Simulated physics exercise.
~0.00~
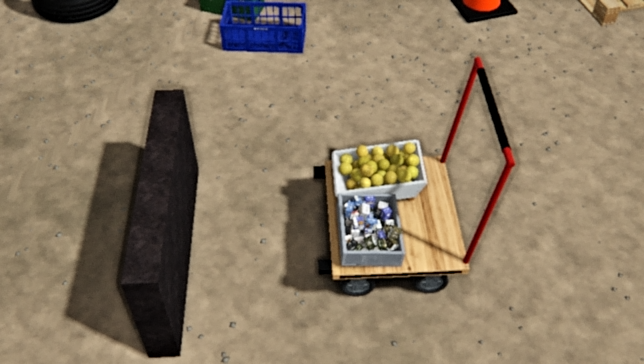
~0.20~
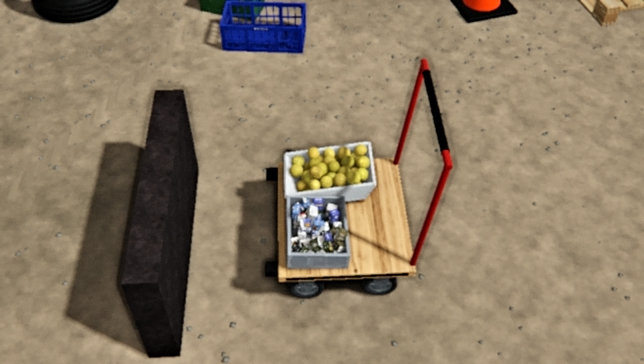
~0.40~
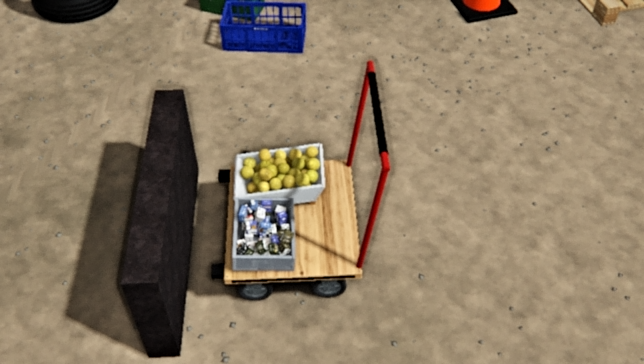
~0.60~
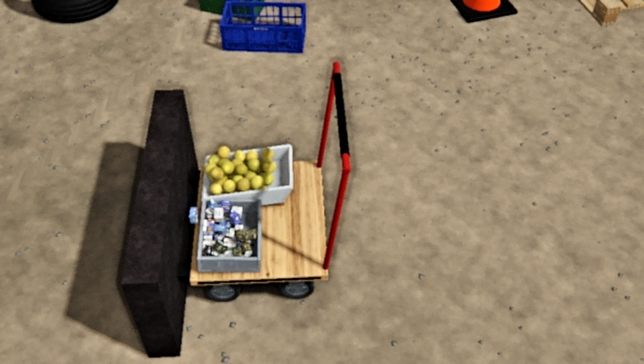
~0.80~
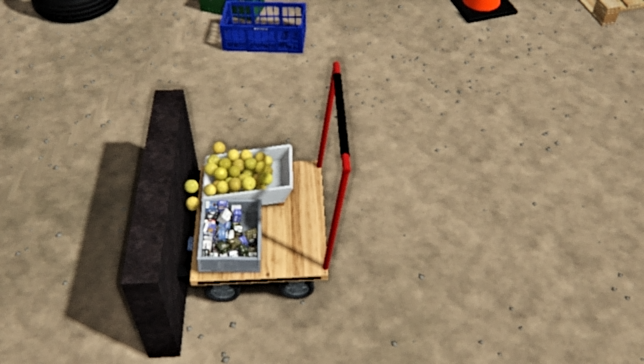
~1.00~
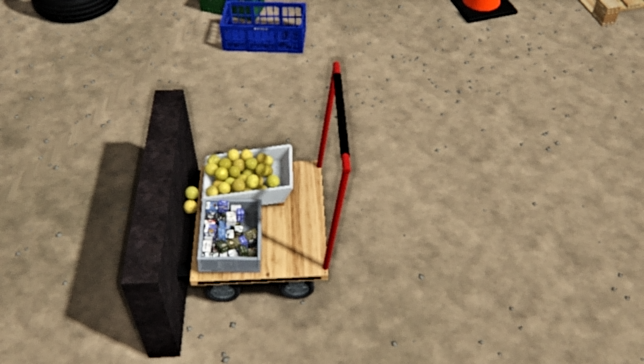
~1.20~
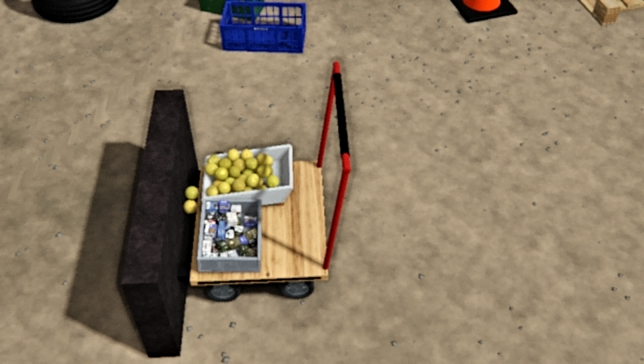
A wooden flatbed trolley carrying a grey container of small cartons and a white container of yellow apples rolled left and stopped abruptly at a dark wall. The loads lurched forward, and a few apples spilled over the left side while most stayed in.
